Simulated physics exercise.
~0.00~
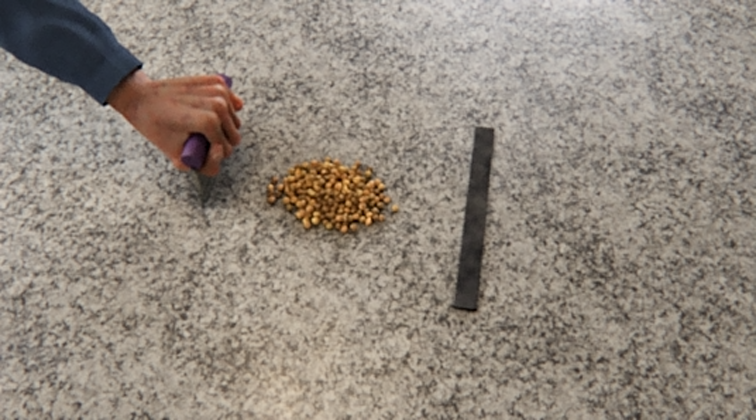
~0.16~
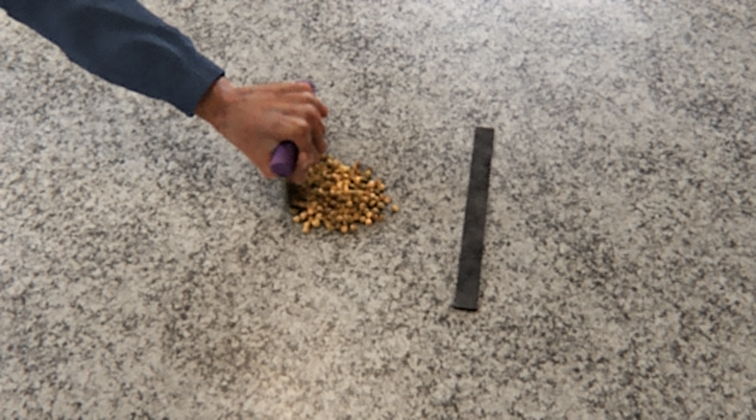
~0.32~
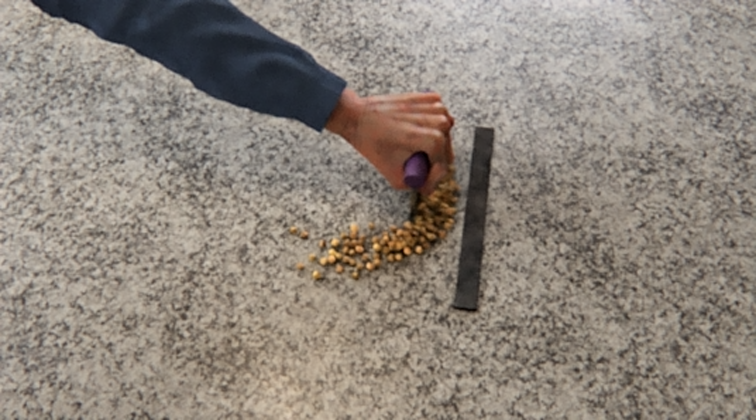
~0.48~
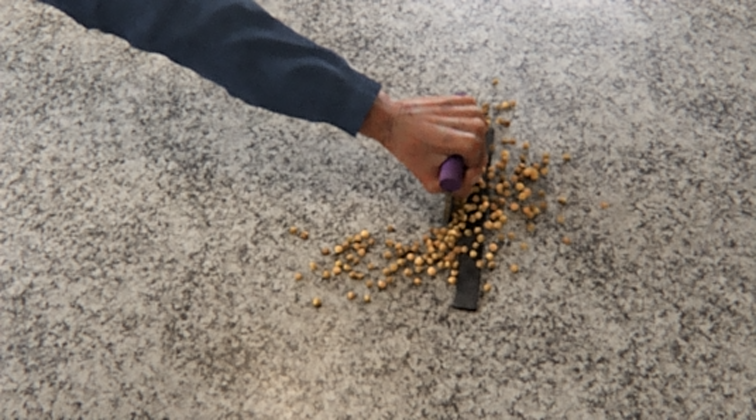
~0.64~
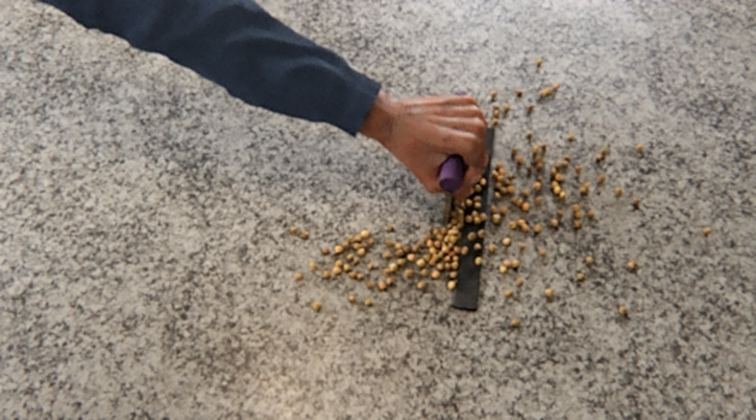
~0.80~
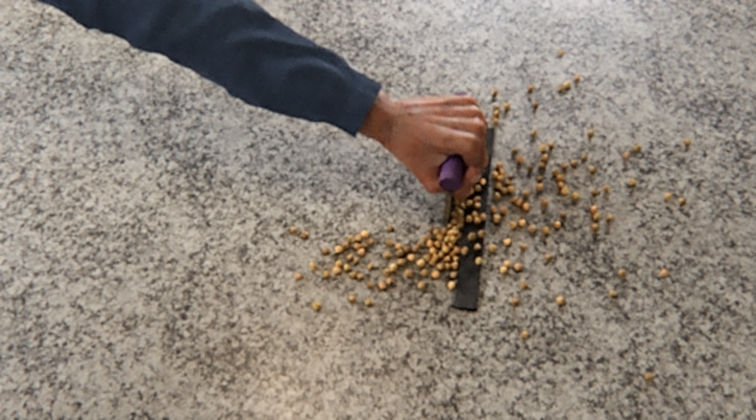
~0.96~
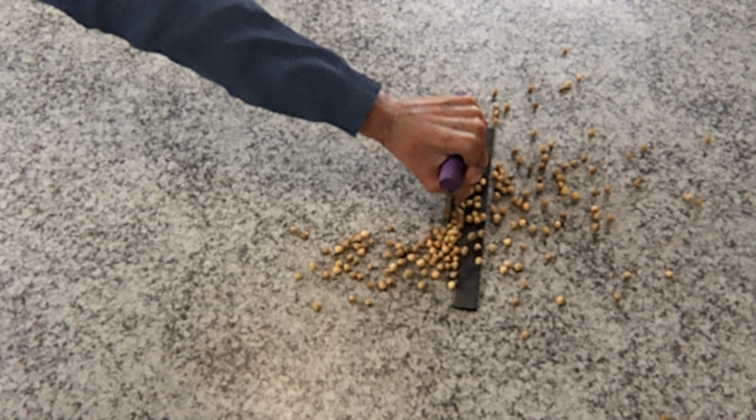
On a speckled grey stone surface, a hand in a dark blue sleeve pushes a purple-handled scraper rightwards through a pile of dried chickpeas, then stops at a flat black strip as many scatter beyond it, leaving others on the strip and trailing to its left.
